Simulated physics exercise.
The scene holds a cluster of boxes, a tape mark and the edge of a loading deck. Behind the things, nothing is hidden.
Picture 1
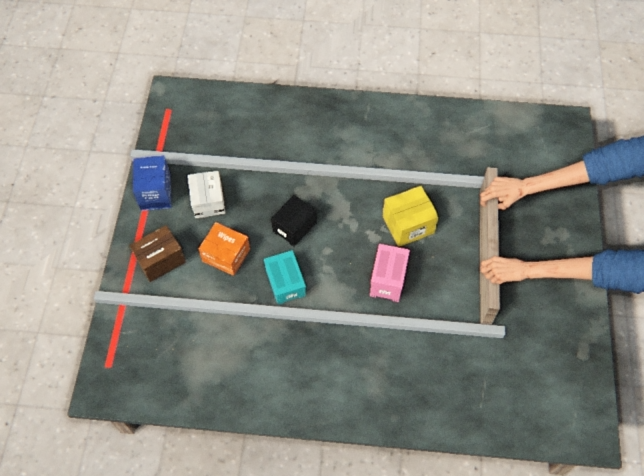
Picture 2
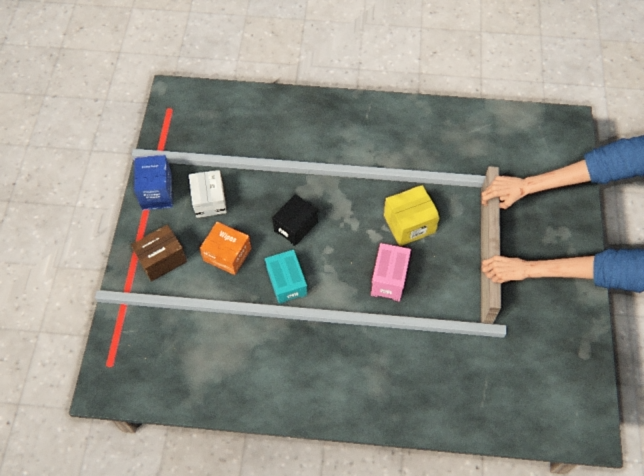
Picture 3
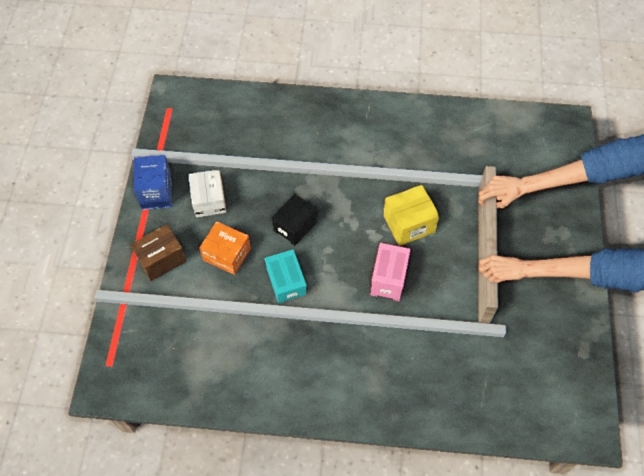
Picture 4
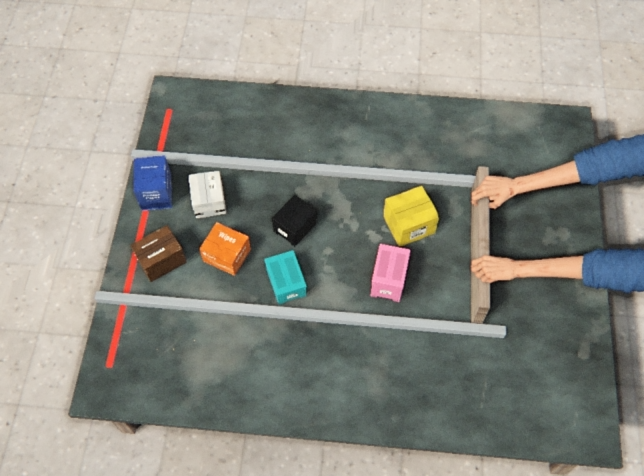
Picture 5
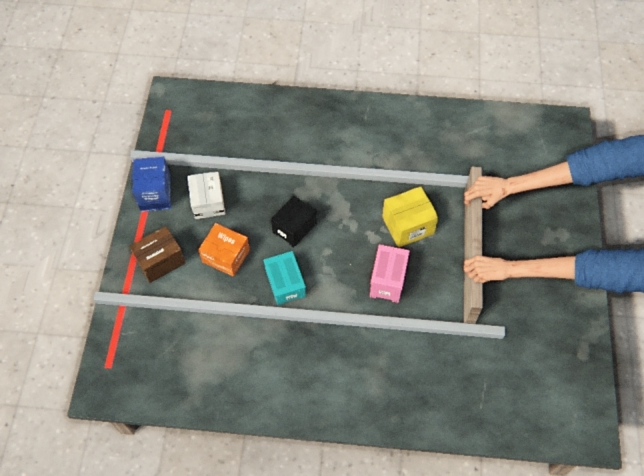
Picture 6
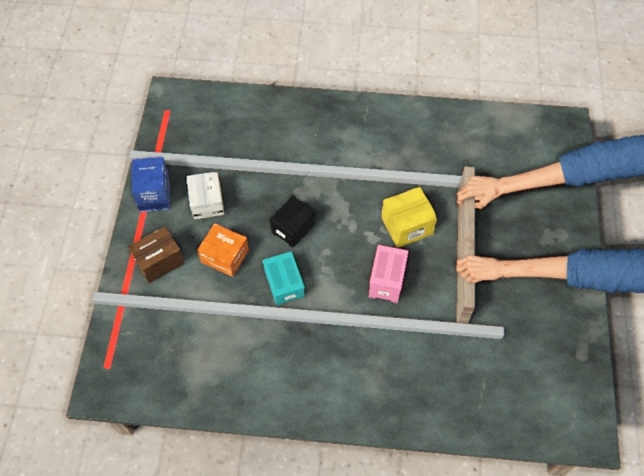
At the start, eight colored boxes sit scattered between two rails on a dark table, with blue and brown ones at a red tape line, while two hands hold a wooden plank at the right. The hands then slide the plank slightly left toward the boxes, which stay in place.
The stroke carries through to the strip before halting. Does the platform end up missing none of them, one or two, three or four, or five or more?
Five at the least fall.
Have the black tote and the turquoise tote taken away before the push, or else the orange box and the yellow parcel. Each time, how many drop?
4 in the first case and 3 in the second.
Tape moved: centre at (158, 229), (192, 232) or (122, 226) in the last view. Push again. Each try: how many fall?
The counts would be 4, 2 and 8.
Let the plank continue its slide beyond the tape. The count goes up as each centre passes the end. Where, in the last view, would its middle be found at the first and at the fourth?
(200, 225) and (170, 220).
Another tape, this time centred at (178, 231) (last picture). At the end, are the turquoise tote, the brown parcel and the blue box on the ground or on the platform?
First, the turquoise tote is safe; next, the brown parcel takes the fall; last, the blue box takes the fall.
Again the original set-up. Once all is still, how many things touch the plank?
It is in contact with 2.
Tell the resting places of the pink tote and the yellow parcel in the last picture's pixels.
Listed as asked: First (114, 254), and then (125, 186).
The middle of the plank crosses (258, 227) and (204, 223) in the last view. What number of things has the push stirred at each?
The number moved is 7 and then 8.
Soon after, none off yet; blue box at rest near (151, 184); brown parcel at rest near (157, 255); white parcel at rest near (206, 196).
After that, none off yet; blue box at rest near (151, 184); brown parcel displaced a little near (152, 256); white parcel moving near (205, 195).
And then, none off yet; blue box displaced about its own width near (120, 180); brown parcel displaced about its own width near (100, 266); white parcel displaced well along near (152, 181).
In the end, the number that fall off is five or more; gone, black tote, turquoise tote, orange box, white parcel, brown parcel and blue box.
